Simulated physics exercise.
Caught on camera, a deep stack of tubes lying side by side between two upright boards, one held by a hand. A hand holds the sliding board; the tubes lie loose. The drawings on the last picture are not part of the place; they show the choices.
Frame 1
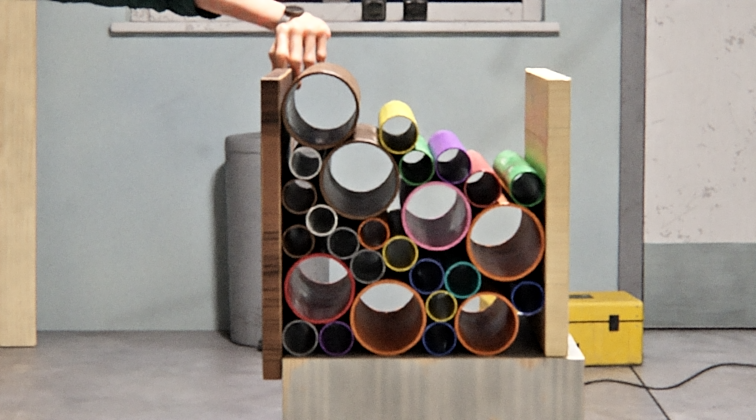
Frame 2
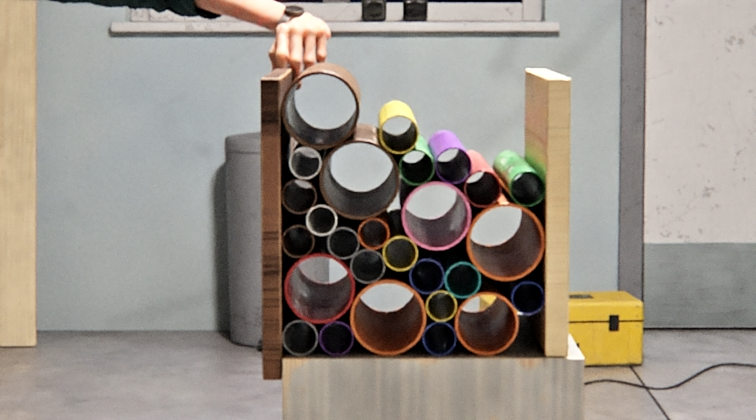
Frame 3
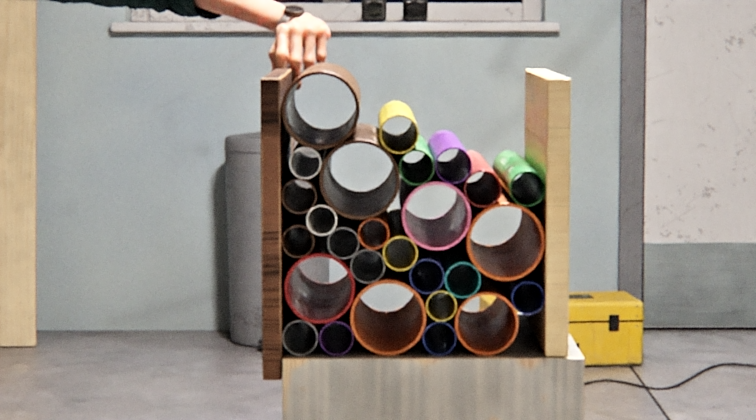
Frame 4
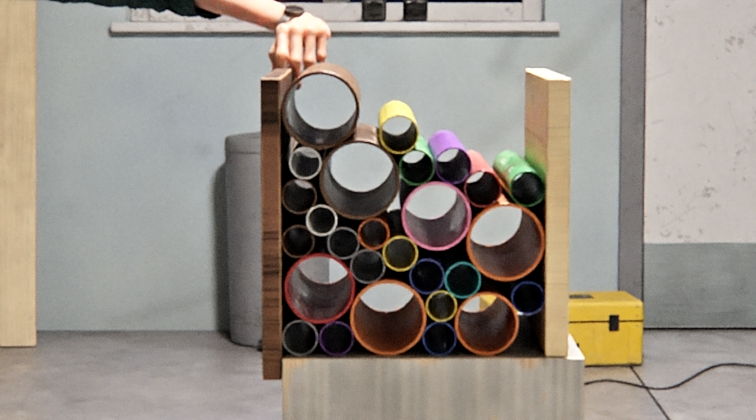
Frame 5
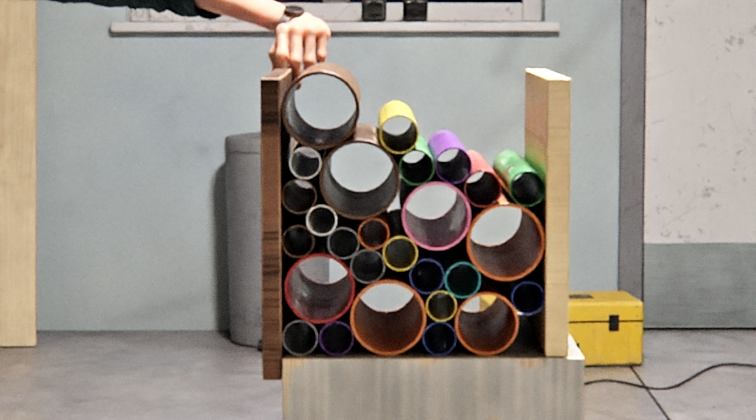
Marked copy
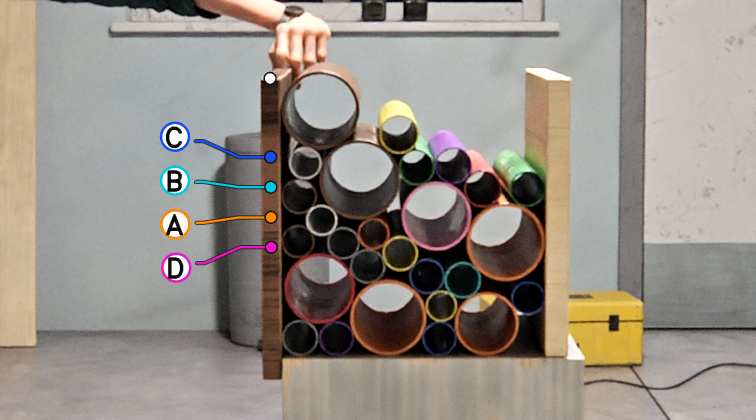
In the video, a hand rests on top of the left upright board beside a deep stack of loose, colourful tubes of different sizes lying between two boards, and neither the hand nor the tubes visibly move.
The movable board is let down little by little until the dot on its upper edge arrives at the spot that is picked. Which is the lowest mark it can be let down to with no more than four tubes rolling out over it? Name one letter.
At most to D.
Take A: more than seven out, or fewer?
It loses fewer than seven.
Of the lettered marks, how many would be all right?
Four of them.
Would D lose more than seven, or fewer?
Fewer than seven.
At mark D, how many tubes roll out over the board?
With D, three.
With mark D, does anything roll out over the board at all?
Yes, at D.
On the marked copy, A at (271, 218); B at (271, 187); C at (271, 157); D at (272, 247); the white dot at (270, 78).
With D. Early on, top of the board (281, 153).
Further on, top of the board (281, 239).
At the end, top of the board (281, 246), three out over the board.
As for the rest, A two out over the board; B none out over the board; C none out over the board.
